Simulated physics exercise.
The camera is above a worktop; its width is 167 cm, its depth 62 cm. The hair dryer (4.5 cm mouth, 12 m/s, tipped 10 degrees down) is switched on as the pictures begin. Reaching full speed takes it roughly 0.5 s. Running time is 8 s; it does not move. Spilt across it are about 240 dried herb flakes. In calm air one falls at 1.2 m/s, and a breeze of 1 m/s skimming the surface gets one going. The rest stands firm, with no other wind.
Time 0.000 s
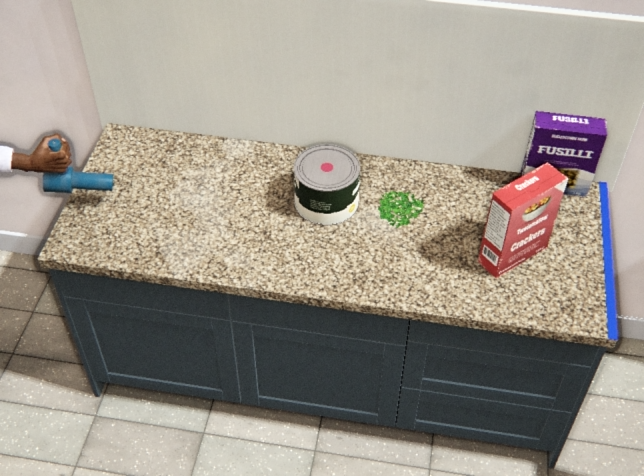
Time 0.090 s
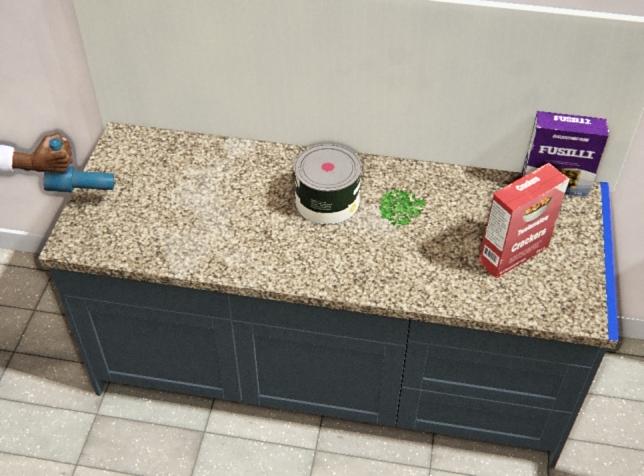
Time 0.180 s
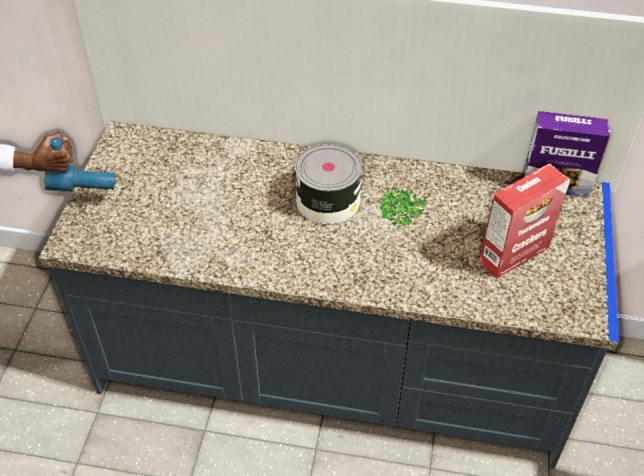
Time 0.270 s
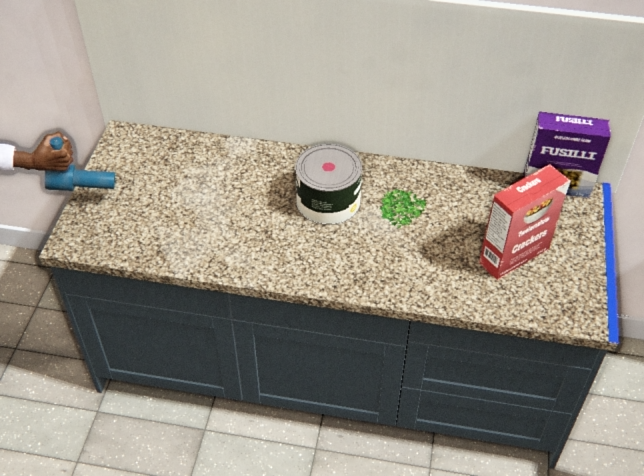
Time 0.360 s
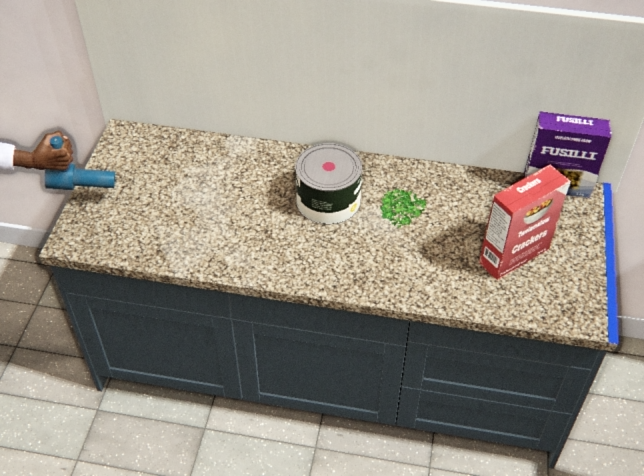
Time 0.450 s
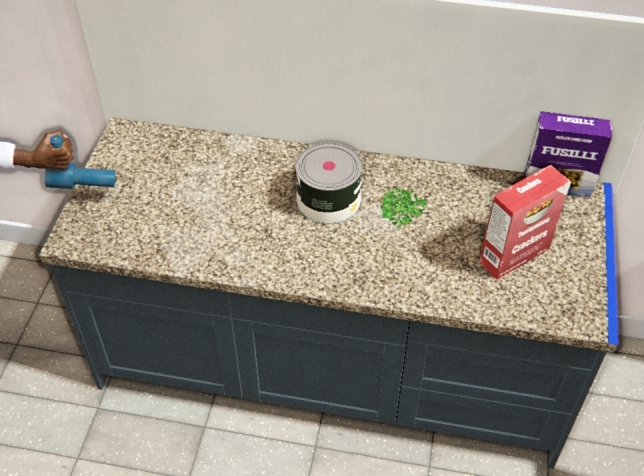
Nothing on the speckled stone worktop visibly moves, and the view from above stays all but still, with only the slightest drift. At the left edge a hand holds a blue hair dryer pointing right, across a faint pale patch towards a dark green and white tin with a grey lid. Beside the tin green flakes lie unstirred, with red cracker and purple fusilli boxes and a blue edge further right.
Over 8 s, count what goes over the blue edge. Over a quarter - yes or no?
Over a quarter: No.
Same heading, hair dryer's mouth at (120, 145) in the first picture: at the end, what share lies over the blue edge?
The share would be near 15 %.
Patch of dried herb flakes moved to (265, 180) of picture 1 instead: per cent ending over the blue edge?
It would come to some 15 in a hundred.
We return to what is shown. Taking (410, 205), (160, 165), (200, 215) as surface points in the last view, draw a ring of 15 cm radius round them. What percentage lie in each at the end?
In turn about 100 %, 0 %, 0 %.
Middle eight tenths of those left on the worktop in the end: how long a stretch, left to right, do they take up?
Spread, left to right: Approx. 10 cm.
After 1.6 s the count stands so, 0 % are over the blue edge; the middle of those still in play is near (400, 204).
After 2.6 s the count stands so, 0 % are over the blue edge; the middle of those still in play is near (400, 204).
After 4.4 s the count stands so, 0 % are over the blue edge; the middle of those still in play is near (400, 205).
After 8.0 s, at the end, 0 % are over the blue edge; the middle of those still in play is near (400, 205).
